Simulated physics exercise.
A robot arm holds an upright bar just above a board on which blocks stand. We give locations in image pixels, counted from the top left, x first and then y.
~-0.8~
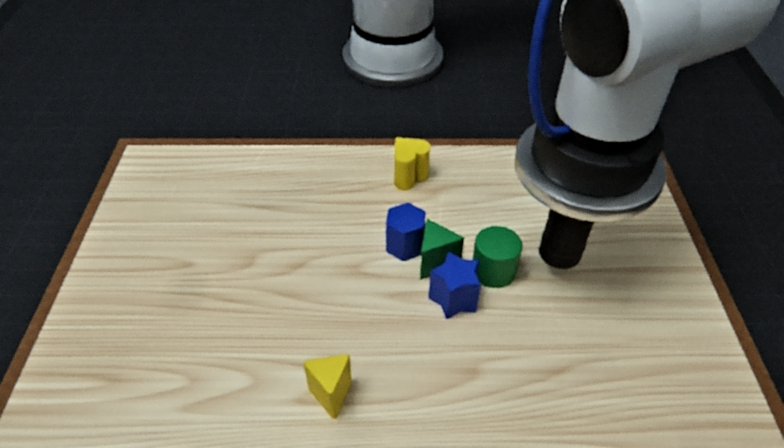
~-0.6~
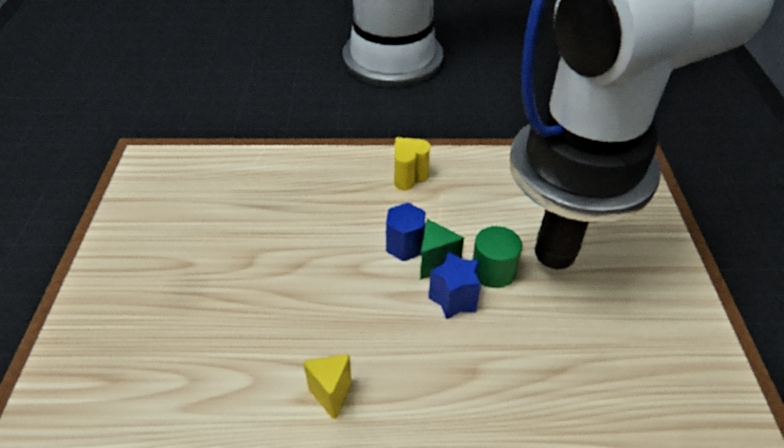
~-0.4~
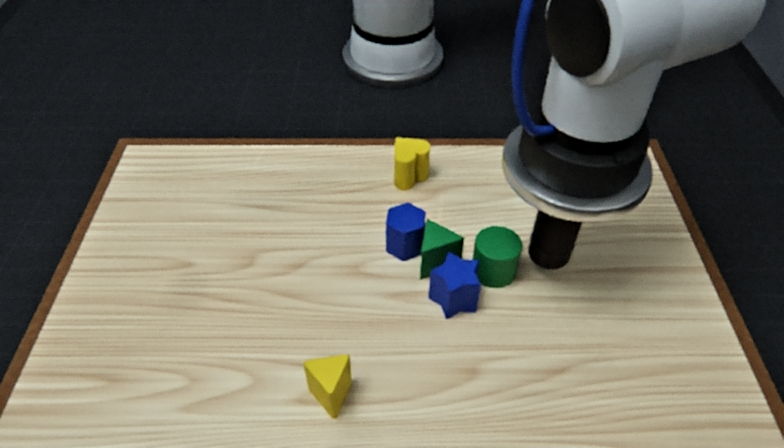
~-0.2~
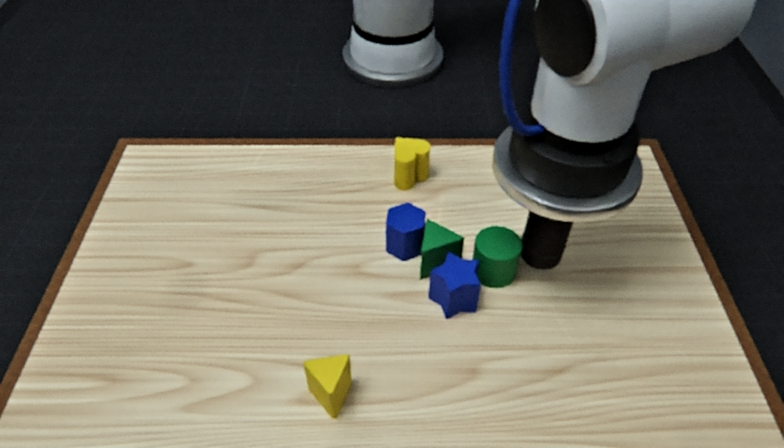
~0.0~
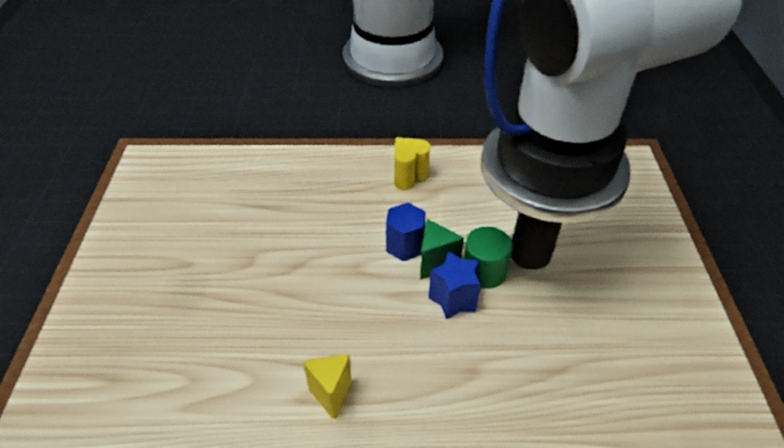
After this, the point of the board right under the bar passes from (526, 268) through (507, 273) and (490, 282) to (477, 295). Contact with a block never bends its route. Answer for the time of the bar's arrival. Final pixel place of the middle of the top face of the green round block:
The spot you're after is about (435, 268) in the image.
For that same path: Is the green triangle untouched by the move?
No, that is not how it ends up.
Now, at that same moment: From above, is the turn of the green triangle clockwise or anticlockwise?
It turns round clockwise.
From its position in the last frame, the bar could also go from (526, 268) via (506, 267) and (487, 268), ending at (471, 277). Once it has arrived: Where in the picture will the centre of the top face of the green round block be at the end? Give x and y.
The middle of its top is at (435, 262).
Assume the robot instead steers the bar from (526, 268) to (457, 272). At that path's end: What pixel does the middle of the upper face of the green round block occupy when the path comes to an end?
The middle of the upper face of the green round block will lie at about (423, 262) in the picture.
The first path, step by step. Halfway along, bar at (500, 264); blue hexagonal block at (399, 214); green triangle at (416, 238), turned 45° clockwise; blue star block at (439, 285); green round block at (459, 256).
At the end, bar at (480, 282); blue hexagonal block at (399, 214); green triangle at (409, 241), turned 80° clockwise; blue star block at (419, 301); green round block at (435, 268).
